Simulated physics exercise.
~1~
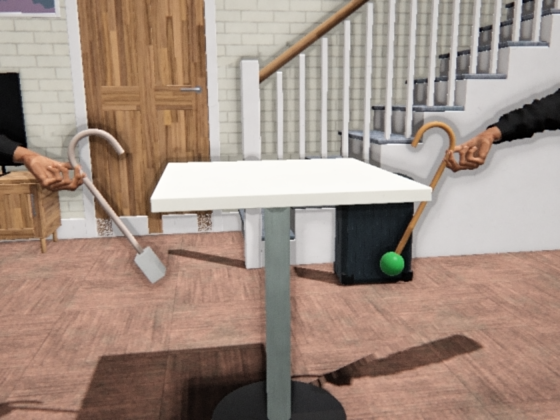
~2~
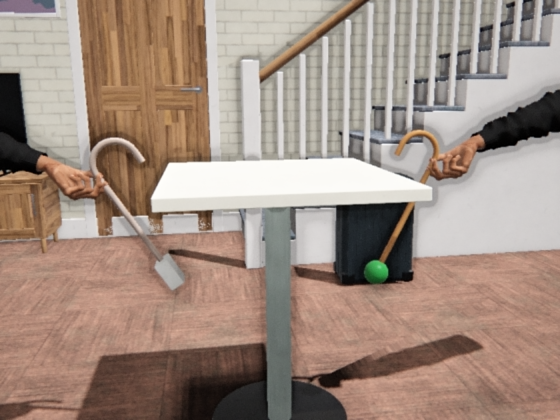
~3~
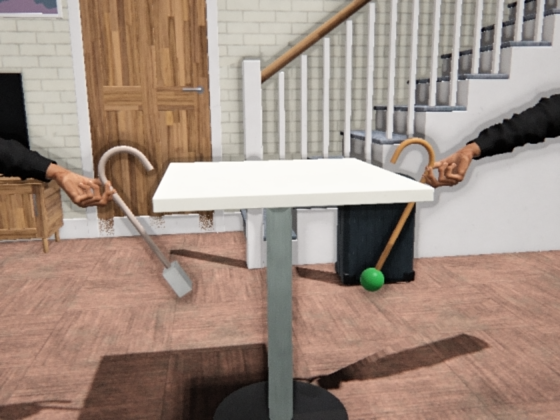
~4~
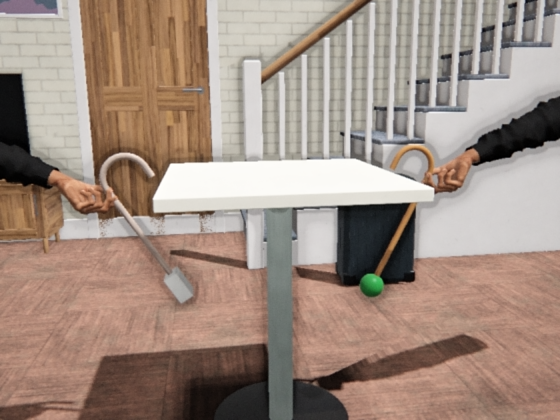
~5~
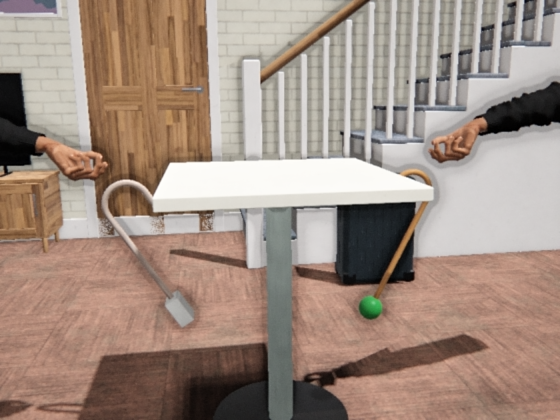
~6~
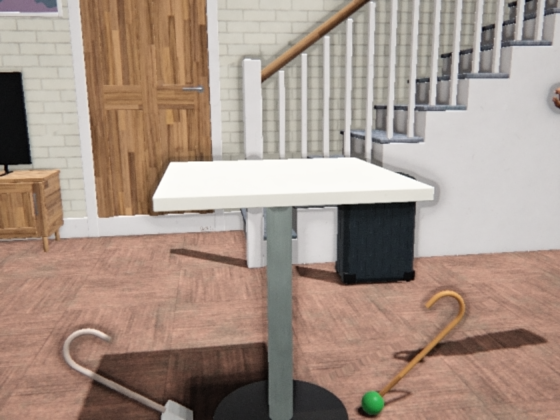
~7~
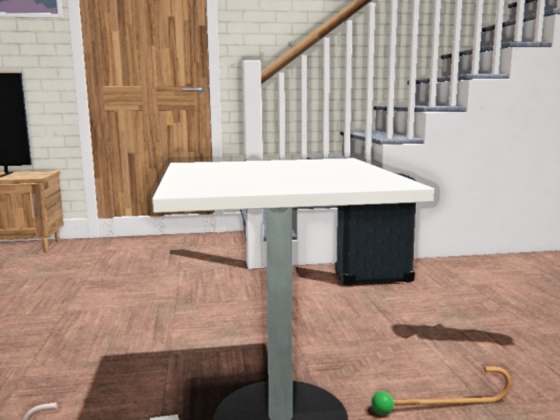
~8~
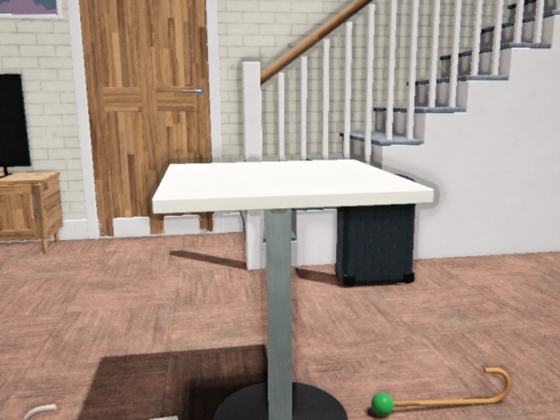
We see two hands hold a white brush and a cane-like green-tipped ladle by the ends of a small white table, moving each inward and down before letting go; both hooked objects drop, tip over and end up lying on the floor.
